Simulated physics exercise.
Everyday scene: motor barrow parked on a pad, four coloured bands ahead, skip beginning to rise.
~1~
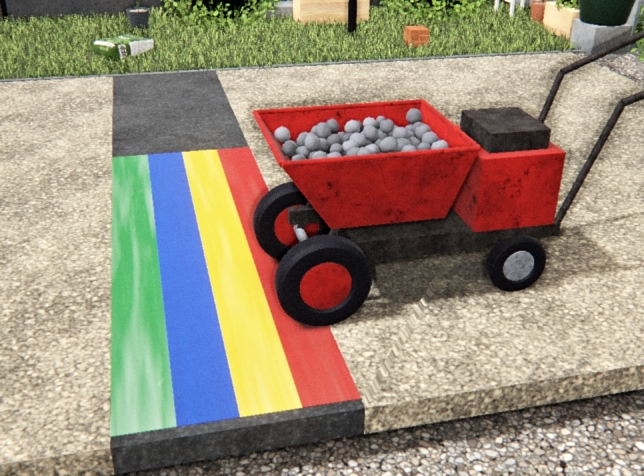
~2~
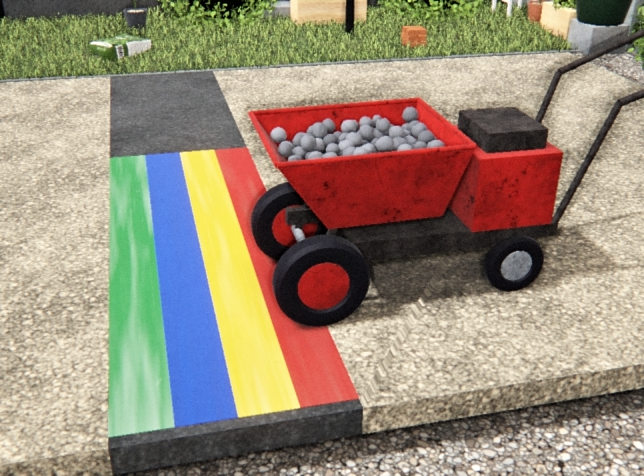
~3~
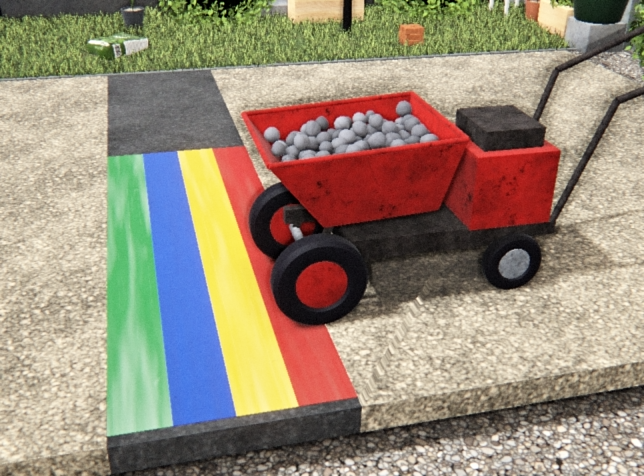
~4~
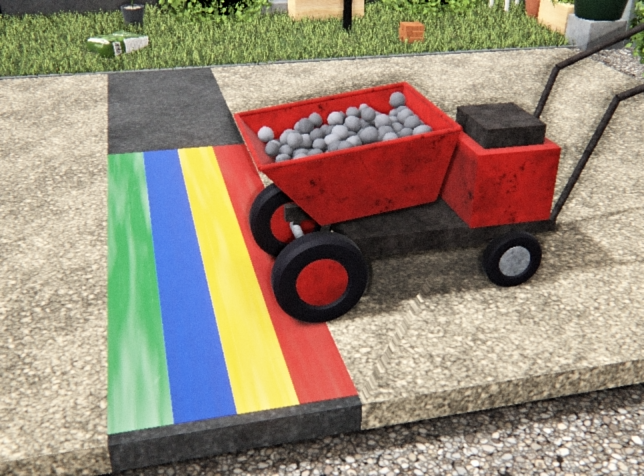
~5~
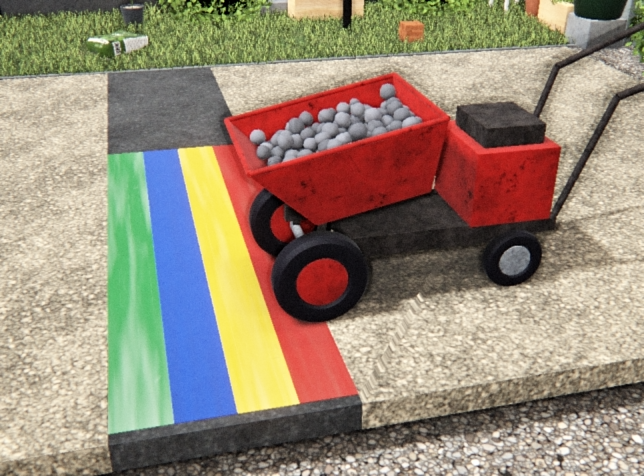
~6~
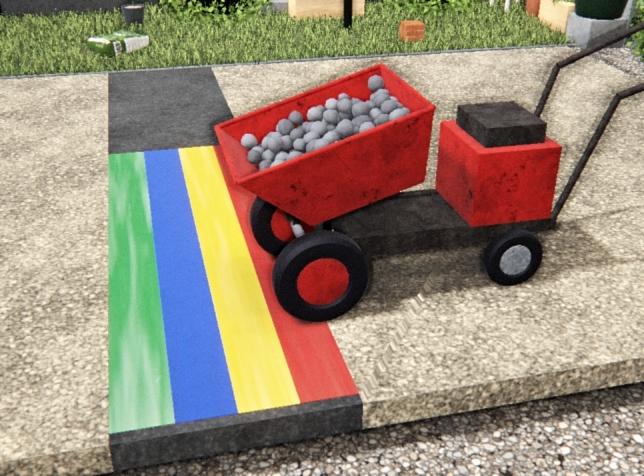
On a paved path beside some grass, a red motor barrow stood by green, blue, yellow and red stripes, and its skip, loaded with round grey stones, slowly tilted forward to the left.
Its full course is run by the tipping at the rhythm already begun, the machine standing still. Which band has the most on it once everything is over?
Green.
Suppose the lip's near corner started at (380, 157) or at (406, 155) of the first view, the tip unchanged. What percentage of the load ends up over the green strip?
Position 1 near 10 %, position 2 near 10 %.
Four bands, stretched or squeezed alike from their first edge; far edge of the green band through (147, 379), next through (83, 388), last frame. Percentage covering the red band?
Roughly 0 per cent, and 0 per cent.
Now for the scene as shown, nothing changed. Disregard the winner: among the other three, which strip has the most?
The strip in second place is the blue strip.
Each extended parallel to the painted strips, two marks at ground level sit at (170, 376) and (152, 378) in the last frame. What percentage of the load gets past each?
That's 60 in a hundred for the first and 50 in a hundred for the second.
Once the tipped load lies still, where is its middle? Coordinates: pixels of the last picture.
Roughly at pixel (122, 299).
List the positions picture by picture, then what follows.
Lip of the skip at (282, 165), level; top of the load at (380, 145), round cobbles; red strip at (313, 354); yellow strip at (258, 362); blue strip at (200, 370); green strip at (141, 378), in the first picture.
Lip of the skip at (278, 166), level; top of the load at (376, 144), in the second picture.
Lip of the skip at (270, 167), tipped barely; top of the load at (370, 140), in the third picture.
Lip of the skip at (261, 169), tipped a little; top of the load at (387, 136), in the fourth picture.
Lip of the skip at (250, 175), tipped a little; top of the load at (378, 130), in the fifth picture.
Lip of the skip at (238, 183), tipped clearly; top of the load at (376, 117); red strip at (311, 350); yellow strip at (255, 358); blue strip at (198, 366); green strip at (139, 375), in the sixth picture.
Soon after the last picture, skip tipped steeply; all in the skip.
A little later, skip tipped right over; most in the skip; a stray few over the blue strip; about a quarter over the green strip; a stray few falling; a stray few off the paint.
Later still, skip tipped right over; about a quarter in the skip; a small part over the blue strip; about a third over the green strip; about a quarter off the paint.
At rest, skip tipped right over; about a quarter in the skip; none over the red strip; none over the yellow strip; a small part over the blue strip; about a third over the green strip; about a third off the paint.
